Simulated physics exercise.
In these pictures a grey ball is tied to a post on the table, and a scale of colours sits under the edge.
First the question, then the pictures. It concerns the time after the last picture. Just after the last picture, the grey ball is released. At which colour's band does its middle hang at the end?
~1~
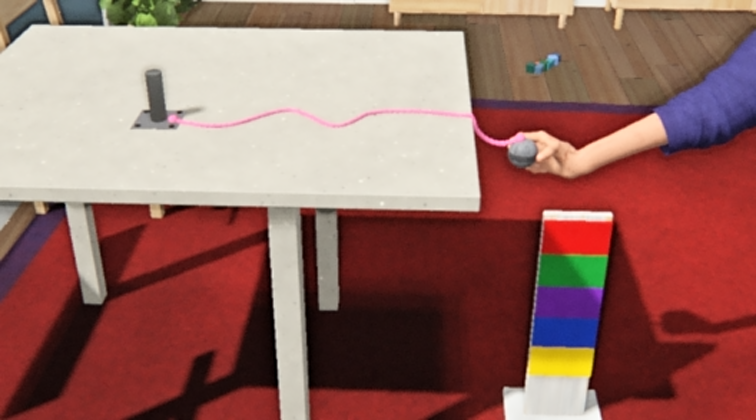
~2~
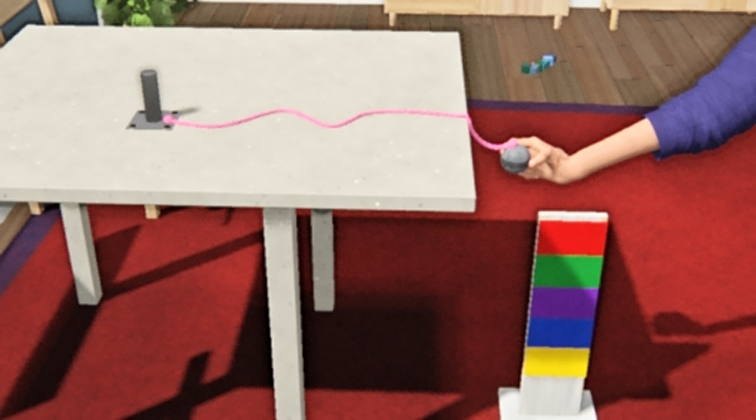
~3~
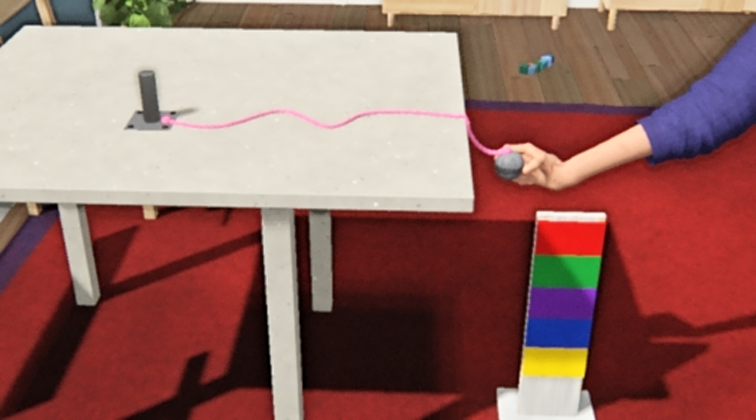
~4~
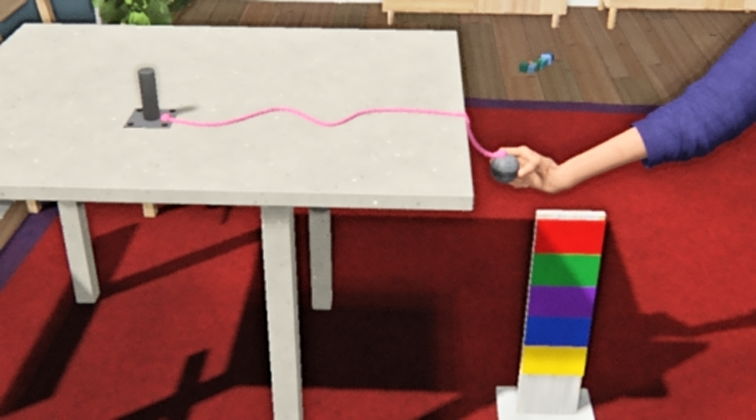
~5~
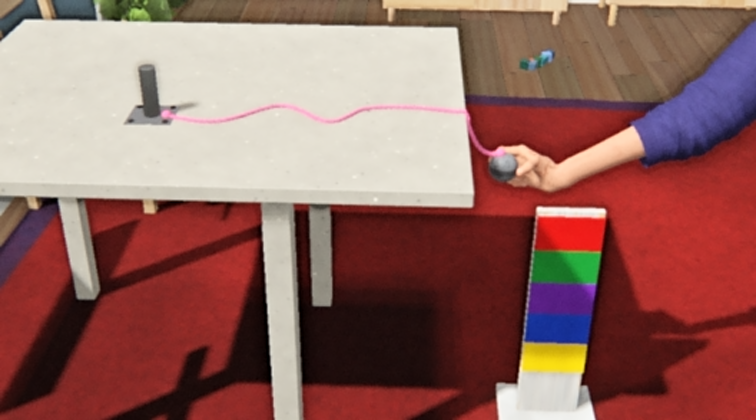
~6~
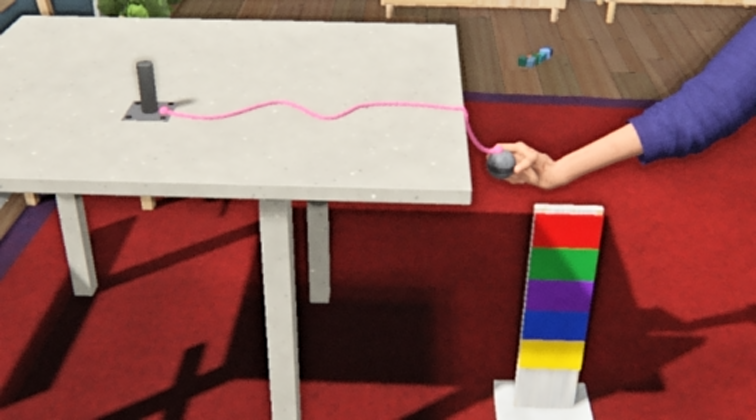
The red band.
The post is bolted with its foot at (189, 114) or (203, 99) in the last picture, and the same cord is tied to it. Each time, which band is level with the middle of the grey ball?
For the first spot, green; for the second, green.
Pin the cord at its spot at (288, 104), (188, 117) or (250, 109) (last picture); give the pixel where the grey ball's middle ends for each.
It would sit near (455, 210) the first time, (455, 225) the second and (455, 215) the third.
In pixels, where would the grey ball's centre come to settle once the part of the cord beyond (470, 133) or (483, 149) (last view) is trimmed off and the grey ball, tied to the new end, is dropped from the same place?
(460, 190) and (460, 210).
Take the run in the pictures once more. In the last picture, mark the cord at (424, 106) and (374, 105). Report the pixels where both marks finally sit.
The first settles around (464, 118), the second around (417, 112).
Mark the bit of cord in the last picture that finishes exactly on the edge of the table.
In the last picture it is at roughly (424, 106).
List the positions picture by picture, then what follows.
In the first frame, grey ball (523, 153); red (577, 239); green (573, 272); purple (569, 303); blue (565, 334); yellow (561, 363).
In the second frame, grey ball (516, 159); cord through (197, 126) (268, 113) (322, 124) (383, 112) (452, 116).
In the third frame, grey ball (510, 165).
In the fourth frame, grey ball (505, 168); cord through (195, 124) (265, 112) (319, 123) (381, 111) (450, 114).
In the fifth frame, grey ball (504, 167).
In the sixth frame, grey ball (502, 164); cord through (193, 117) (264, 105) (318, 116) (380, 104) (448, 108).
Soon after, ball near (450, 223); level with red.
Then, ball near (471, 224); level with red.
At rest, ball near (457, 224); level with red. The red one.
